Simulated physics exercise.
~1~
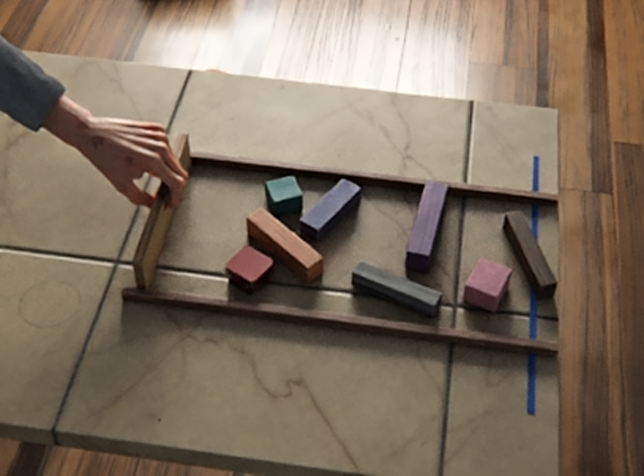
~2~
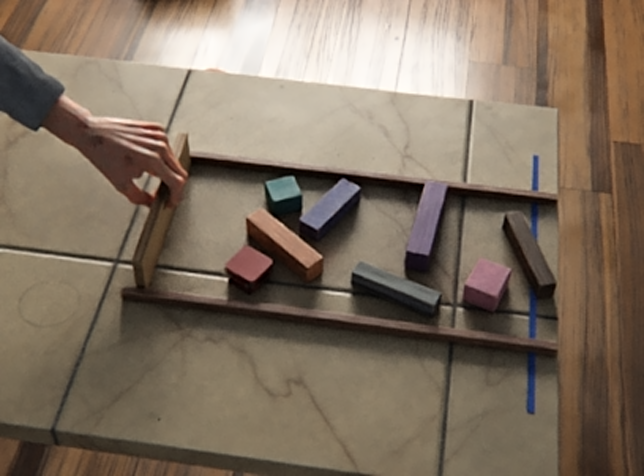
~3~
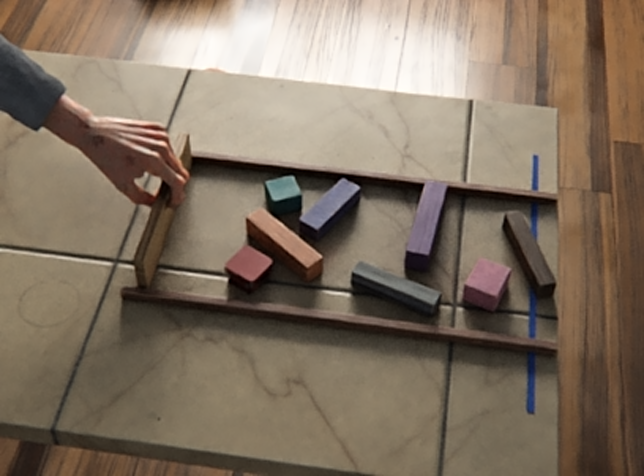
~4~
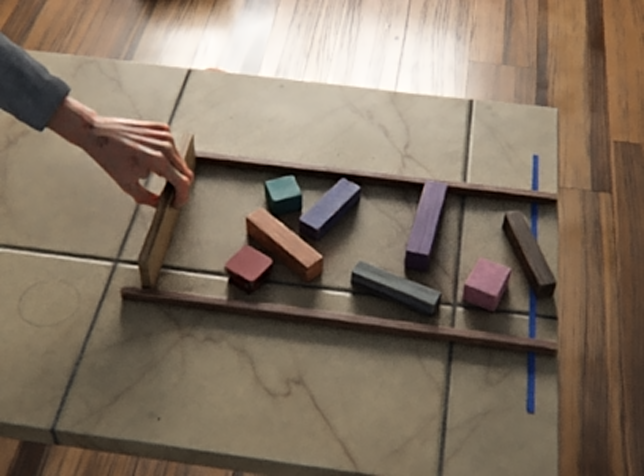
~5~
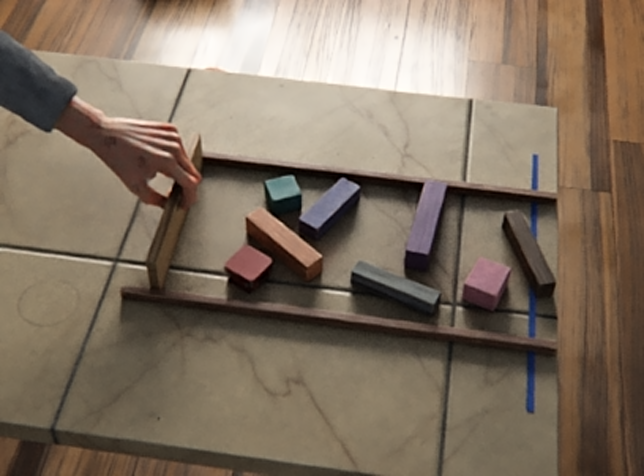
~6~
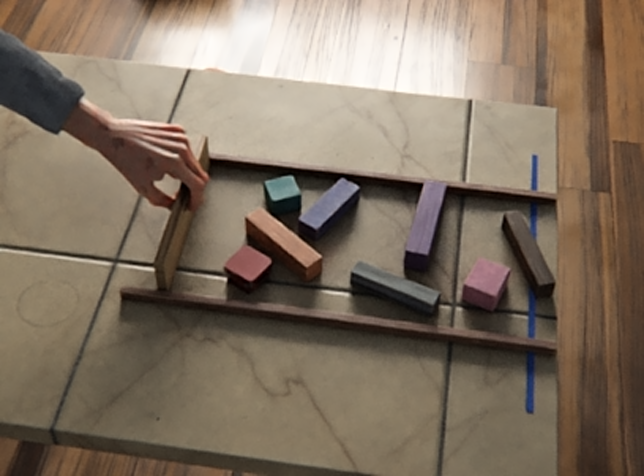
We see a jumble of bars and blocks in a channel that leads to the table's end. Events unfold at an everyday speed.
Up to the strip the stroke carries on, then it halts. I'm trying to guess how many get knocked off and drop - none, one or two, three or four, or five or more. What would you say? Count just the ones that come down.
I would say five or more.
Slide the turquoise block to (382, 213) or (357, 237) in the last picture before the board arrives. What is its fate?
Lab note - turquoise block, try one ends off, try two ends off.
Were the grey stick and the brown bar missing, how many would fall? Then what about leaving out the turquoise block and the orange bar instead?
4 for the first case, 4 for the second.
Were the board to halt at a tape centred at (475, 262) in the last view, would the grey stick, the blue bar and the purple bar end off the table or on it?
The grey stick stays put; the blue bar stays put; and the purple bar stays put.
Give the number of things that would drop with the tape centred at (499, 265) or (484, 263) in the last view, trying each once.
Ending up on the floor: First try 4, second try 2.
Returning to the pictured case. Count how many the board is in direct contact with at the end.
That makes 2.
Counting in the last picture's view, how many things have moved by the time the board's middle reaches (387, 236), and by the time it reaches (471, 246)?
Tally: First 7; then 8.
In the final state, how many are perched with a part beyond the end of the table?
I'd put it at 2.
A little later, none off yet; brown bar at rest near (528, 253); pink block at rest near (486, 284); purple bar at rest near (426, 225).
Next, none off yet; brown bar at rest near (528, 253); pink block moving near (495, 282); purple bar shifted a little near (461, 223).
Later still, two off so far; brown bar dropping near (562, 380); pink block on its side near (580, 340); purple bar shifted about its own width near (551, 234).
When it is over, the number that fall off is five or more; down, orange bar, blue bar, grey stick, purple bar, pink block and brown bar.
